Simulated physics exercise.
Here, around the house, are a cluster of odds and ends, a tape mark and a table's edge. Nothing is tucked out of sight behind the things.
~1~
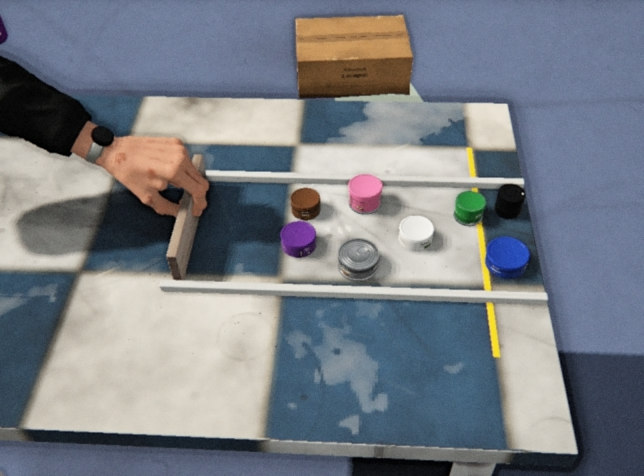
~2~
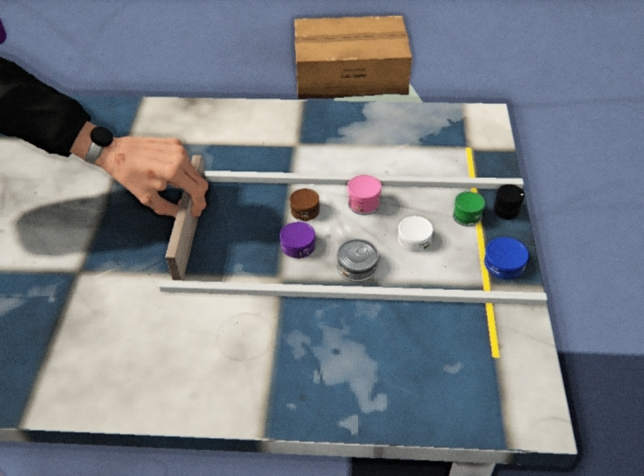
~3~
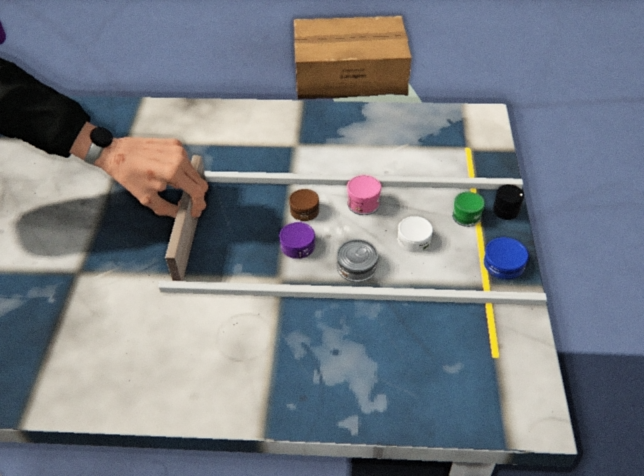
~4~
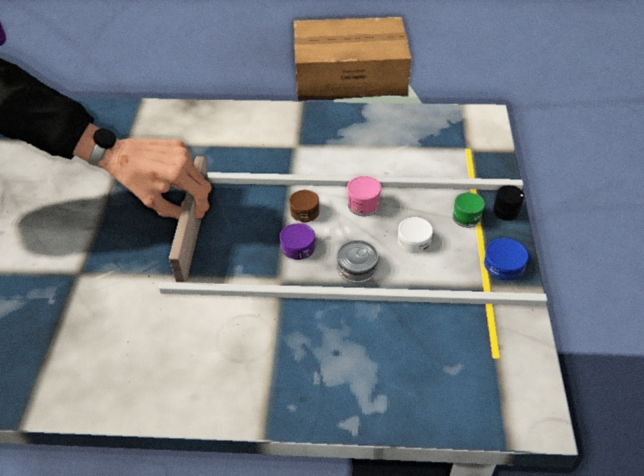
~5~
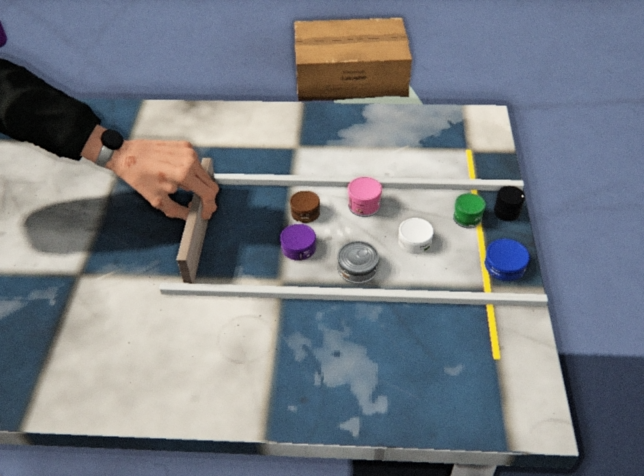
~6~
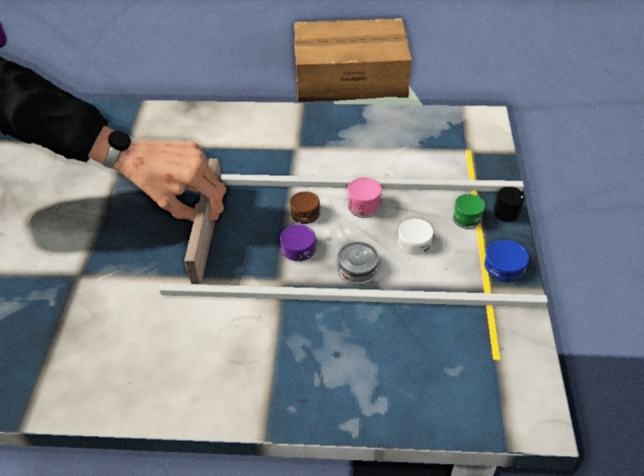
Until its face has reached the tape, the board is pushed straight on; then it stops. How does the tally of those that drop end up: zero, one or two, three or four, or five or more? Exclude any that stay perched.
The tally ends at one or two.
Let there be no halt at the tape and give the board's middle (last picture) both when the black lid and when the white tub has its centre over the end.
With the black lid it sits around (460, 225), with the white tub around (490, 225).
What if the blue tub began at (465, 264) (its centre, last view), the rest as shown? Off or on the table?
Well, from there it is not lost.
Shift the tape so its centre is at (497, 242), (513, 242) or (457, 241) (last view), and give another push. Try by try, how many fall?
4, 4, 0.
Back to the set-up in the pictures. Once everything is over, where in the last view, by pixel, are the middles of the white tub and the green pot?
Listed in order, first is (527, 234) and the other is (520, 210).
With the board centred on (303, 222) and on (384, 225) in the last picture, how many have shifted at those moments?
At that stage 2; at the next, 5.
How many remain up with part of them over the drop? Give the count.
Looks like 3 of them.
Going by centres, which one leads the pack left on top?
It's the blue tub that ends nearest.
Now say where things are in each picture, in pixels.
The first frame shows black lid (510, 202); blue tub (506, 258); green pot (469, 209); board (189, 216); tape (481, 238).
The second frame shows blue tub (506, 258); pink tin (364, 195).
The third frame shows green pot (468, 209); board (188, 217).
The fourth frame shows black lid (508, 203); grey pot (357, 261).
The fifth frame shows blue tub (506, 260); white tub (416, 236).
The sixth frame shows black lid (509, 204); blue tub (506, 261); green pot (469, 211); board (205, 220); tape (481, 241).
Early on, none off yet; black lid at rest near (509, 204); blue tub at rest near (506, 261); green pot at rest near (469, 211).
A while later, none off yet; black lid at rest near (510, 204); blue tub at rest near (506, 261); green pot travelled a little near (483, 208).
Finally, the number that fall off is one or two; lost, black lid.
